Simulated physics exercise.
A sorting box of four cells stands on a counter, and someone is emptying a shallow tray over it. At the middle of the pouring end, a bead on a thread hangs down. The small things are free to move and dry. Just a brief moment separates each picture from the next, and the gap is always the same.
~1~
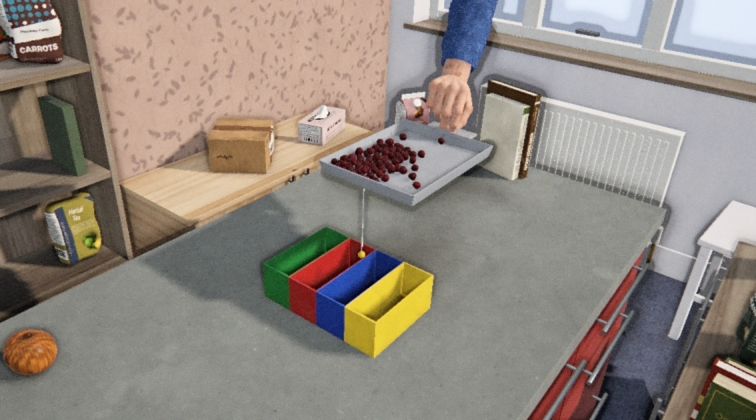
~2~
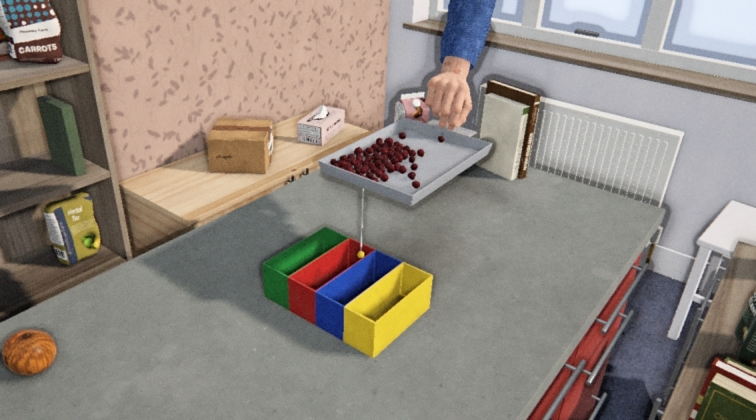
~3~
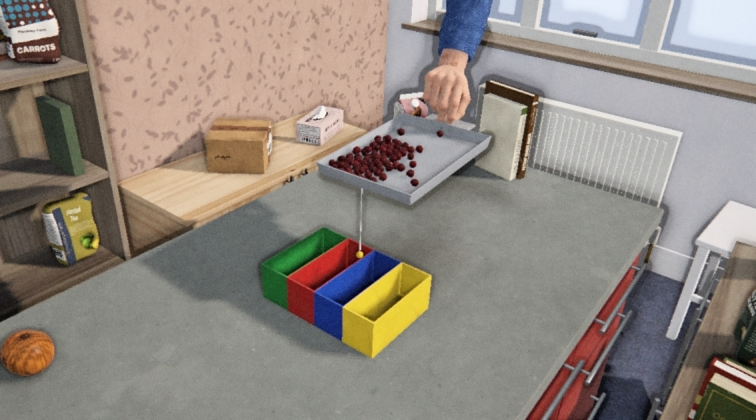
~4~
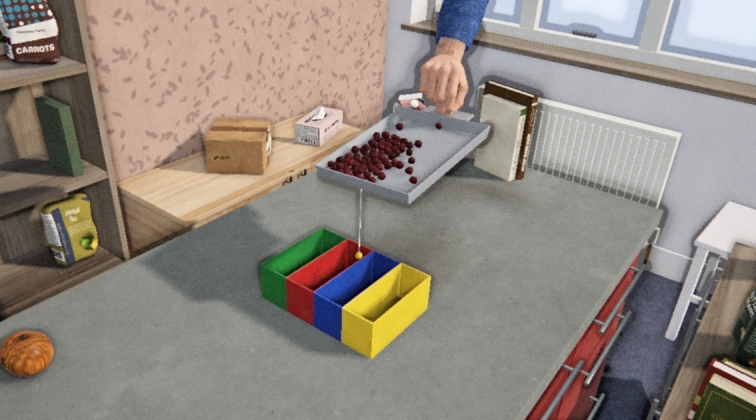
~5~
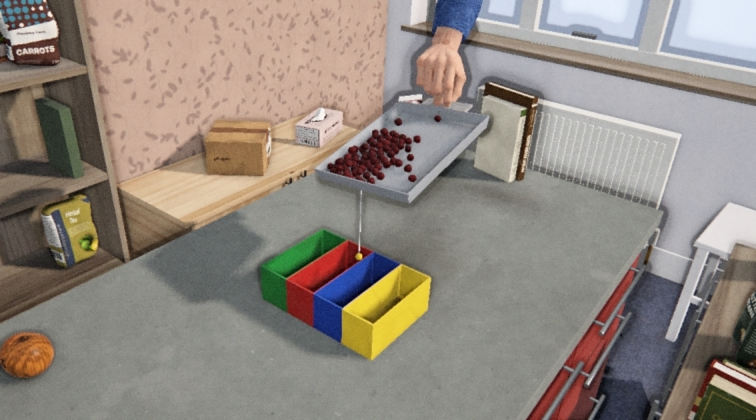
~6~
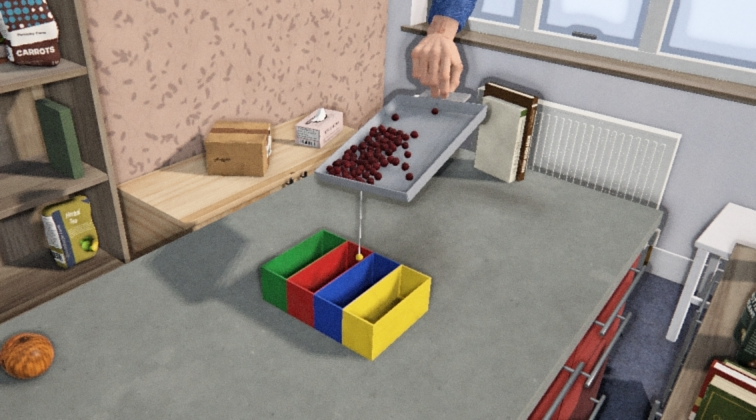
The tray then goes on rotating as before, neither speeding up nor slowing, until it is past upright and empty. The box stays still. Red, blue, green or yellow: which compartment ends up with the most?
The green one.
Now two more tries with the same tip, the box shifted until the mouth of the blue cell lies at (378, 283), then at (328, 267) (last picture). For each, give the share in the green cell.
Roughly 50% first, roughly 0% second.
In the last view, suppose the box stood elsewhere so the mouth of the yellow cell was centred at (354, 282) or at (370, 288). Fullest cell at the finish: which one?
One: Red. Two: The red one.
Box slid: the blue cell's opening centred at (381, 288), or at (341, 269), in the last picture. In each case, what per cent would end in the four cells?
Near 50 and 100 percent respectively.
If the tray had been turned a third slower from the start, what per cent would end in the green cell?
Near 60 %.
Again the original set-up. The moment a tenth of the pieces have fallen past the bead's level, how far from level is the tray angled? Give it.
About 95°.
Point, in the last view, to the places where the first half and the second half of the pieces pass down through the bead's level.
Early half (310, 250), late half (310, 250).
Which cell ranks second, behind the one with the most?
Red.
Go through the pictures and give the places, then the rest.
The first frame shows corners of the pouring end at (323, 160) and (413, 194), level; middle of the load at (377, 160), dried cherries; bead on its thread at (362, 255); green cell at (277, 283); red cell at (303, 298); blue cell at (331, 313); yellow cell at (360, 329).
The second frame shows corners of the pouring end at (322, 160) and (412, 194), level; middle of the load at (376, 159).
The third frame shows corners of the pouring end at (320, 162) and (410, 193), tipped barely, lowest at the left corner; middle of the load at (375, 158).
The fourth frame shows corners of the pouring end at (319, 164) and (408, 192), tipped a little, lowest at the left corner; middle of the load at (374, 156).
The fifth frame shows corners of the pouring end at (318, 168) and (407, 192), tipped a little, lowest at the left corner; middle of the load at (373, 155).
The sixth frame shows corners of the pouring end at (318, 170) and (406, 191), tipped clearly, lowest at the left corner; middle of the load at (370, 154), a stray few on the move; green cell at (275, 286); red cell at (301, 301); blue cell at (328, 316); yellow cell at (358, 332).
Soon, tray tipped steeply; nearly all on the tray; a stray few in the green cell; a stray few falling or outside the box.
A while on, tray tipped past a quarter turn; about half on the tray; a small part in the green cell; a stray few in the red cell; about a third falling or outside the box.
Towards the end, tray tipped past a quarter turn; about two thirds in the green cell; about a quarter in the red cell; a stray few in the blue cell; a small part falling or outside the box.
Finally, tray tipped past a quarter turn; about two thirds in the green cell; about a quarter in the red cell; a stray few in the blue cell; none in the yellow cell; a small part outside the box.
